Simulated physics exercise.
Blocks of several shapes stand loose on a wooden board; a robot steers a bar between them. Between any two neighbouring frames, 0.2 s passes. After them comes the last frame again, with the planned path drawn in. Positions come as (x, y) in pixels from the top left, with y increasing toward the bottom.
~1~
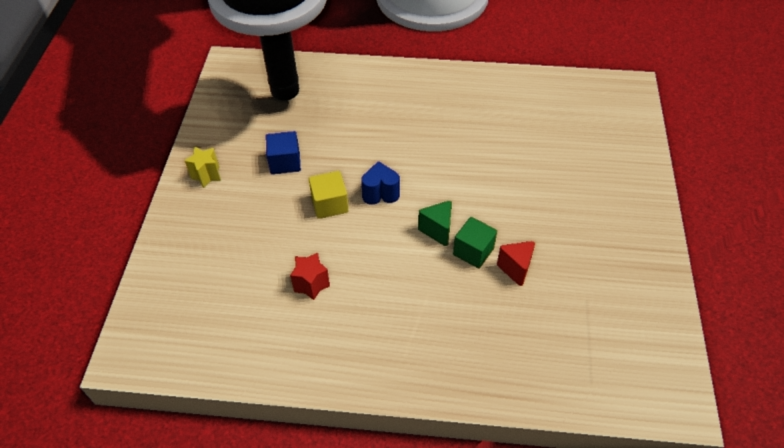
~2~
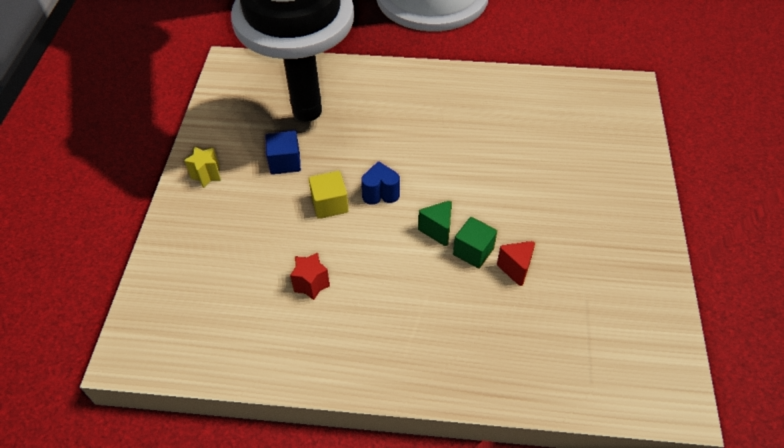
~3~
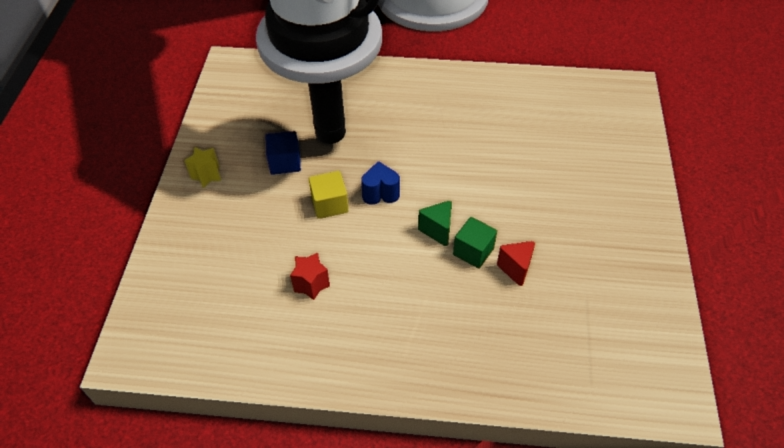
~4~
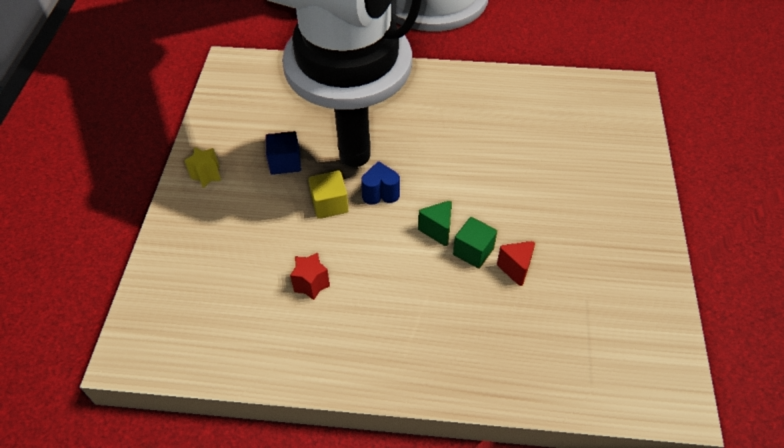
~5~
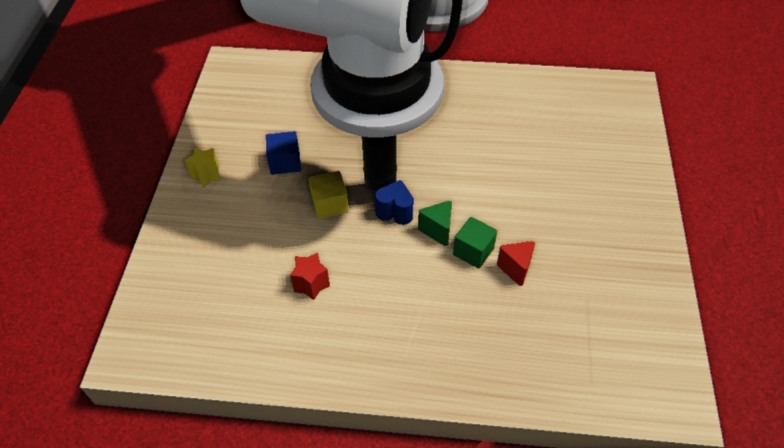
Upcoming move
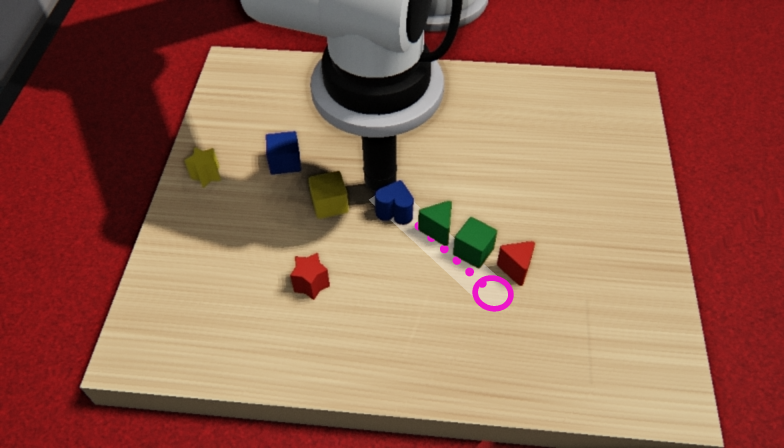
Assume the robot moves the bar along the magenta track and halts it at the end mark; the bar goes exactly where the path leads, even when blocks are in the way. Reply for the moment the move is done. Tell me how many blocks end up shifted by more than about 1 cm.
Put simply, three or more blocks are moved more than 1 cm.
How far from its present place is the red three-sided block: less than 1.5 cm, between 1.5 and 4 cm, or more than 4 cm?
Net shift: 1.5 to 4 cm.
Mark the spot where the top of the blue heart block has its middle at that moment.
My prediction: (429, 257).
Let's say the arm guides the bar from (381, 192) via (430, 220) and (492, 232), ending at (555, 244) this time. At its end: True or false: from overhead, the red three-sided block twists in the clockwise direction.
That statement is not accurate.
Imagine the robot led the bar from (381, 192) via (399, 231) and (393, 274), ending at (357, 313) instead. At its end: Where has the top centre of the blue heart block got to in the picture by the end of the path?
Answer: (428, 263).
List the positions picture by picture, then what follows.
In the first picture, lower end of the bar (285, 92), tops of blocks, blue heart block (380, 175), green three-sided block (439, 213), green four-sided block (476, 233), red three-sided block (520, 252).
In the second picture, bar (307, 112), blocks as before.
In the third picture, bar (331, 134), blocks as before.
In the fourth picture, bar (355, 157), blocks as before.
In the fifth picture, bar (381, 181), blue heart block (395, 194), green three-sided block (439, 213), green four-sided block (476, 233), red three-sided block (520, 252).
The drawn path runs from (381, 192) to (493, 293).
What follows on the original path. One third of the way, bar (416, 212); blue heart block (419, 231), turned 25° clockwise; green three-sided block (446, 221), turned 70° anticlockwise.
Two thirds of the way, bar (454, 247); blue heart block (429, 256), turned 75° clockwise; green three-sided block (483, 230), turned 80° anticlockwise; green four-sided block (504, 247), turned 15° clockwise; red three-sided block (532, 259), turned 30° anticlockwise.
At the end, bar (495, 283); blue heart block (429, 257), turned 75° clockwise; green three-sided block (490, 231), turned 95° anticlockwise; green four-sided block (515, 249); red three-sided block (541, 262), turned 40° anticlockwise.
